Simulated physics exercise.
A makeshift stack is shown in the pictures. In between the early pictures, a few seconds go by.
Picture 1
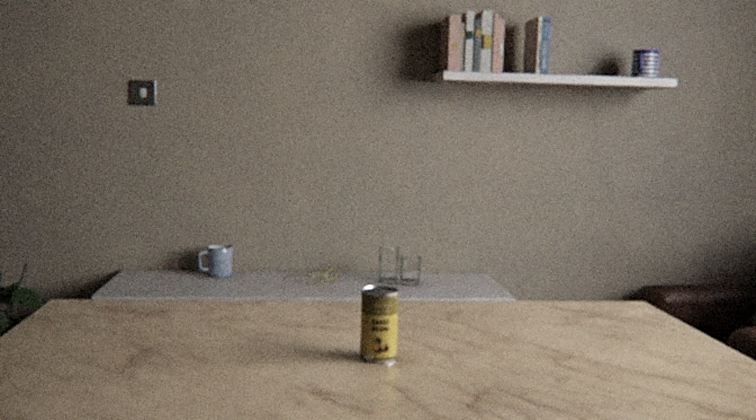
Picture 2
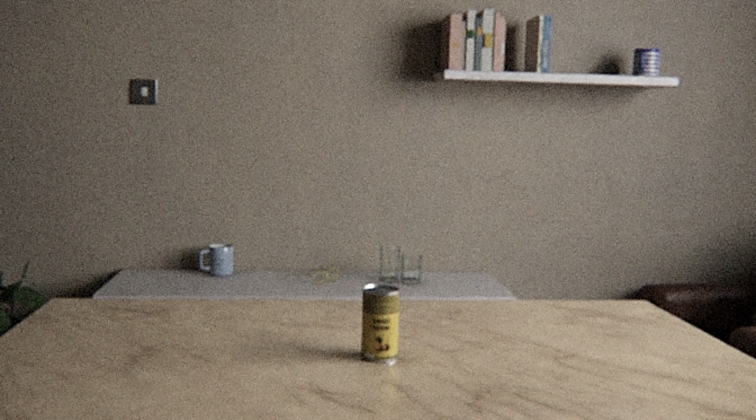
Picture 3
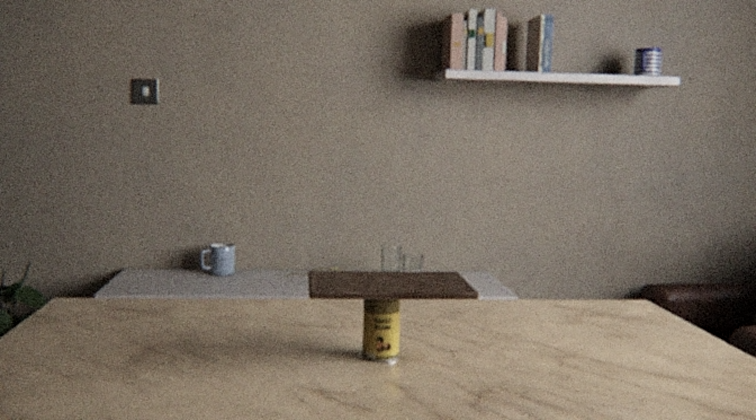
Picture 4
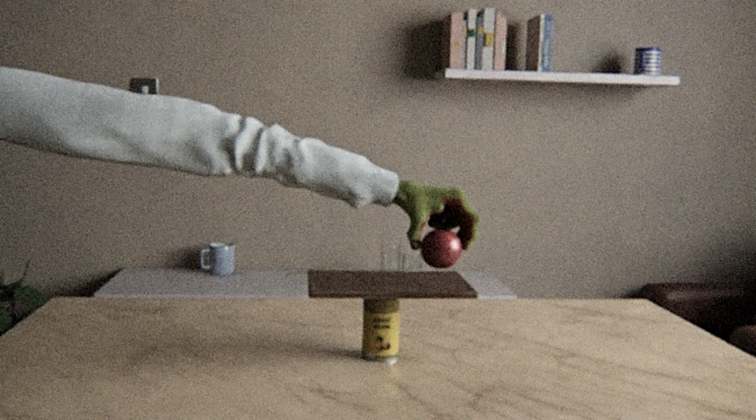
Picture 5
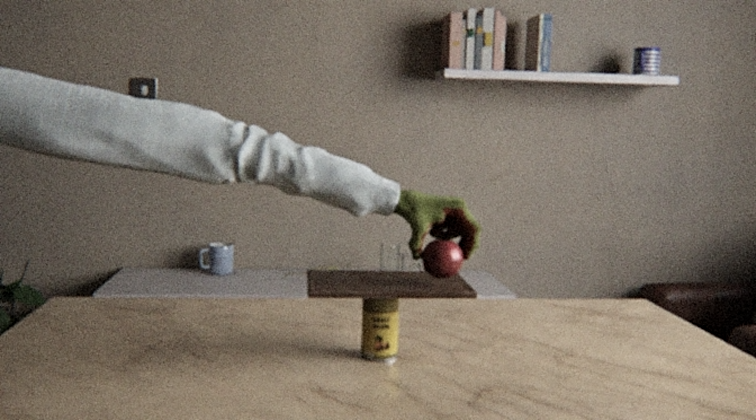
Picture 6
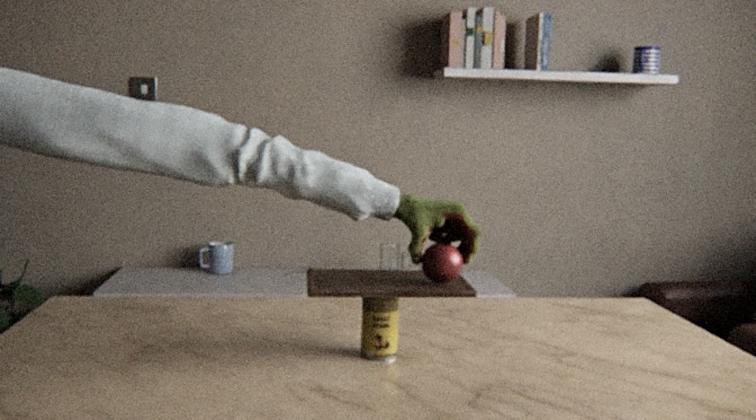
On a wooden table in a dim room, a dark board appeared on top of a yellow tin, then a green-gloved hand reached in from the left and lowered a red apple onto its right side.
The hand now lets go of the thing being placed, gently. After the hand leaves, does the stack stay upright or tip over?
It tips over.
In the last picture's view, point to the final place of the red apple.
Roughly pixel (559, 349) in the last picture.
Then, 0.50 s on from there, red apple now fallen; brown lid turned 55° from how it was put.
Then, 0.70 s on from there, brown lid now fallen.
In the end, fallen, red apple and brown lid; yellow tin unmoved. At the end, from the last picture's camera, red apple near (560, 349). The stack comes apart.
